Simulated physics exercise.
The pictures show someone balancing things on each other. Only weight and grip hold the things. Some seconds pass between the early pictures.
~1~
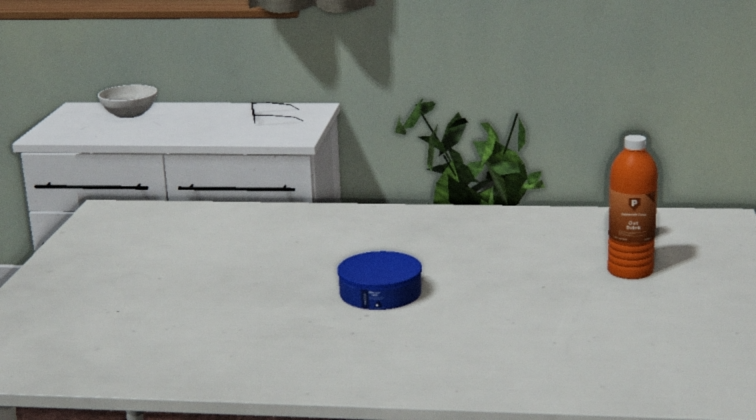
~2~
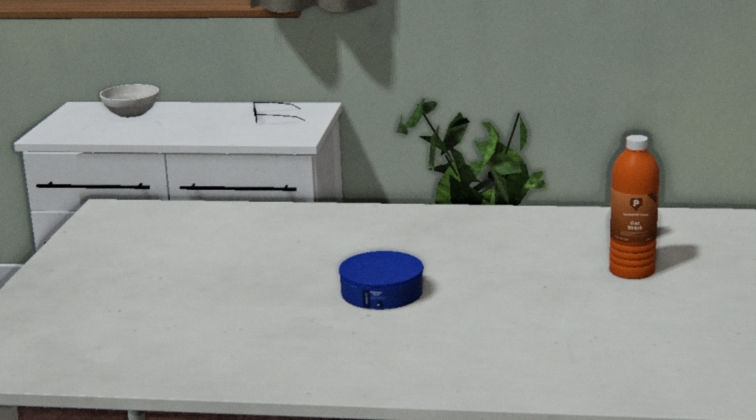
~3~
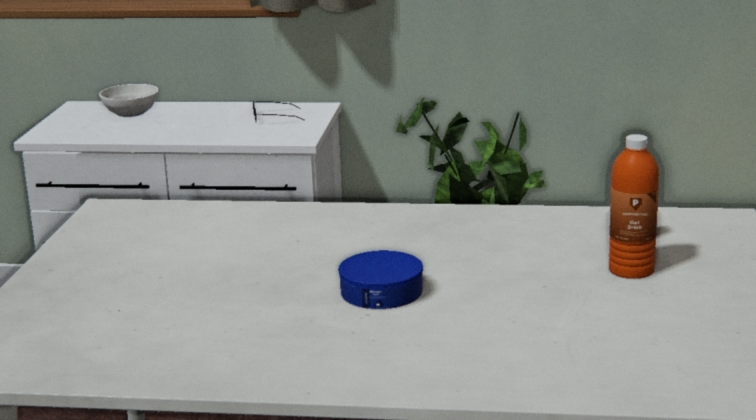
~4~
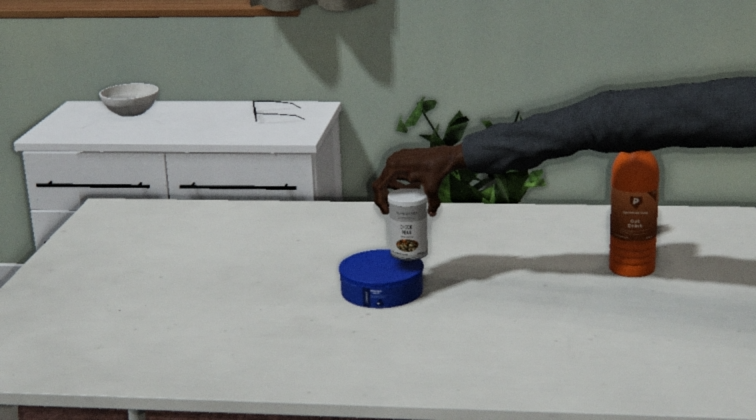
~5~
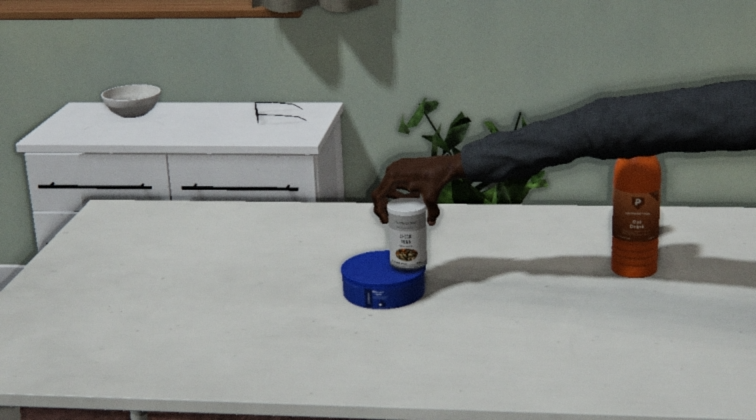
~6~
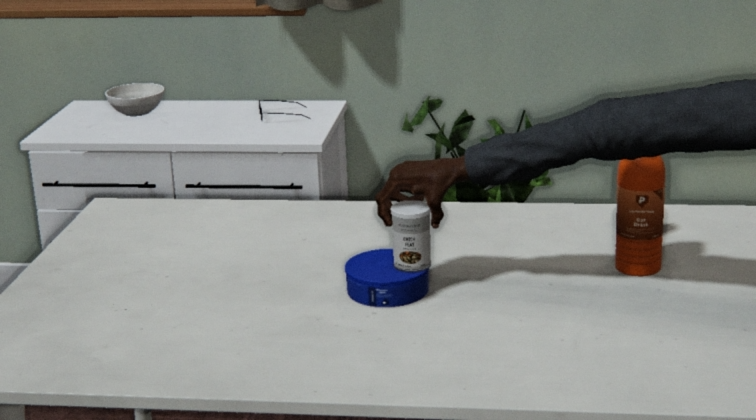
A white tin is absent at first, while a blue tub sits on a pale table with an orange bottle to its right and nothing moves. Then a hand in a grey sleeve holds the tin above the tub's right side, lowers it slightly and sets it on top, still gripping it.
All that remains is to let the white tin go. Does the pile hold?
The pile stays up.
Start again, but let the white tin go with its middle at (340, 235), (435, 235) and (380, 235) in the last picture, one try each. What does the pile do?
First, it comes apart; second, it comes apart; third, it holds.
Then, 0.20 s on from there, no change.
Then, 0.40 s on from there, white tin resting near (412, 237).
In the end, all 4 unmoved. At the end, from the last picture's camera, white tin near (412, 237). The pile holds.
